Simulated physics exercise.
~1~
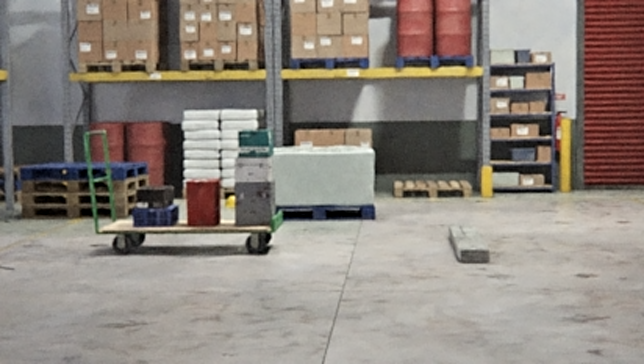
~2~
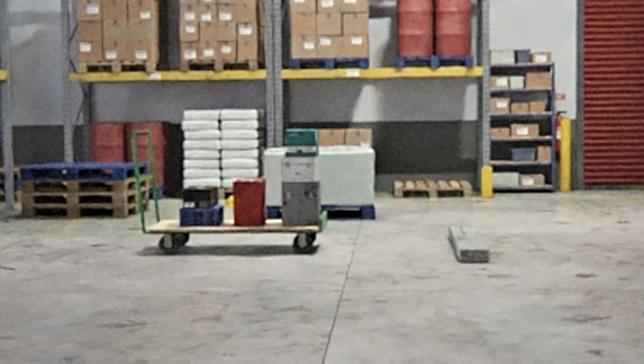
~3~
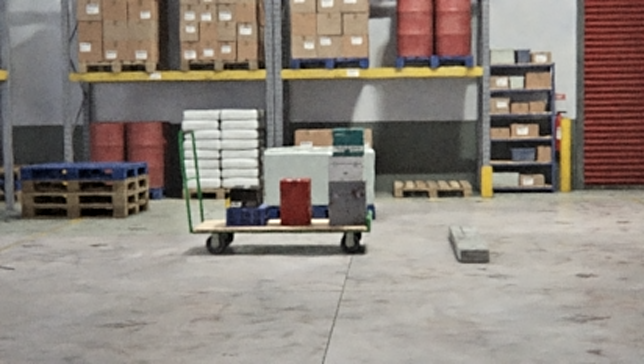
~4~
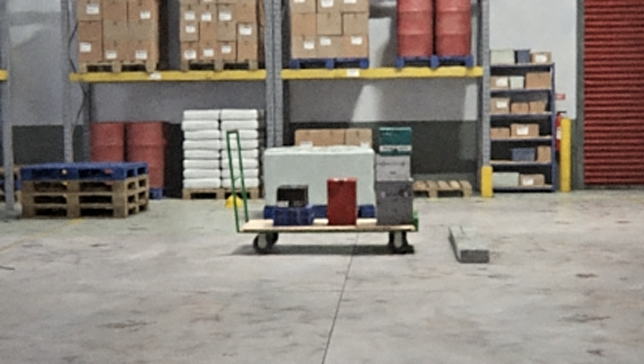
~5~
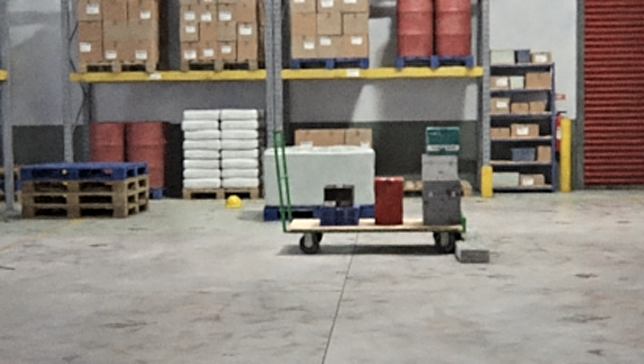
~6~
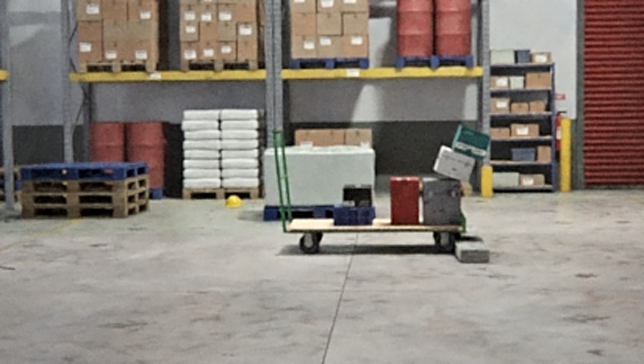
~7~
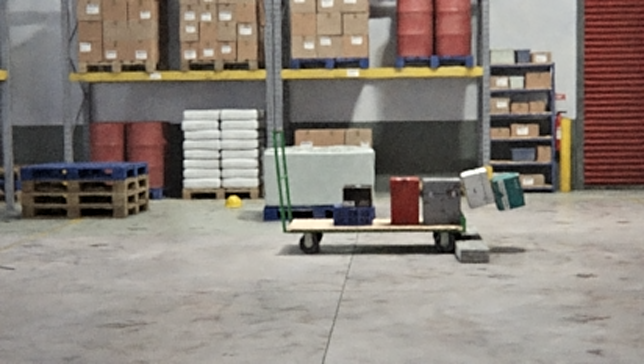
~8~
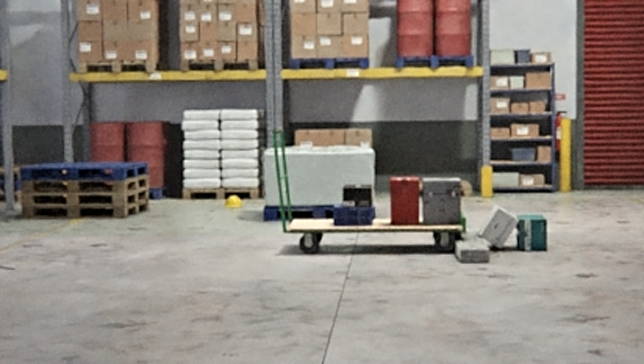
A loaded flatbed trolley rolls right, stops at a beam, and two top boxes tumble off the front.
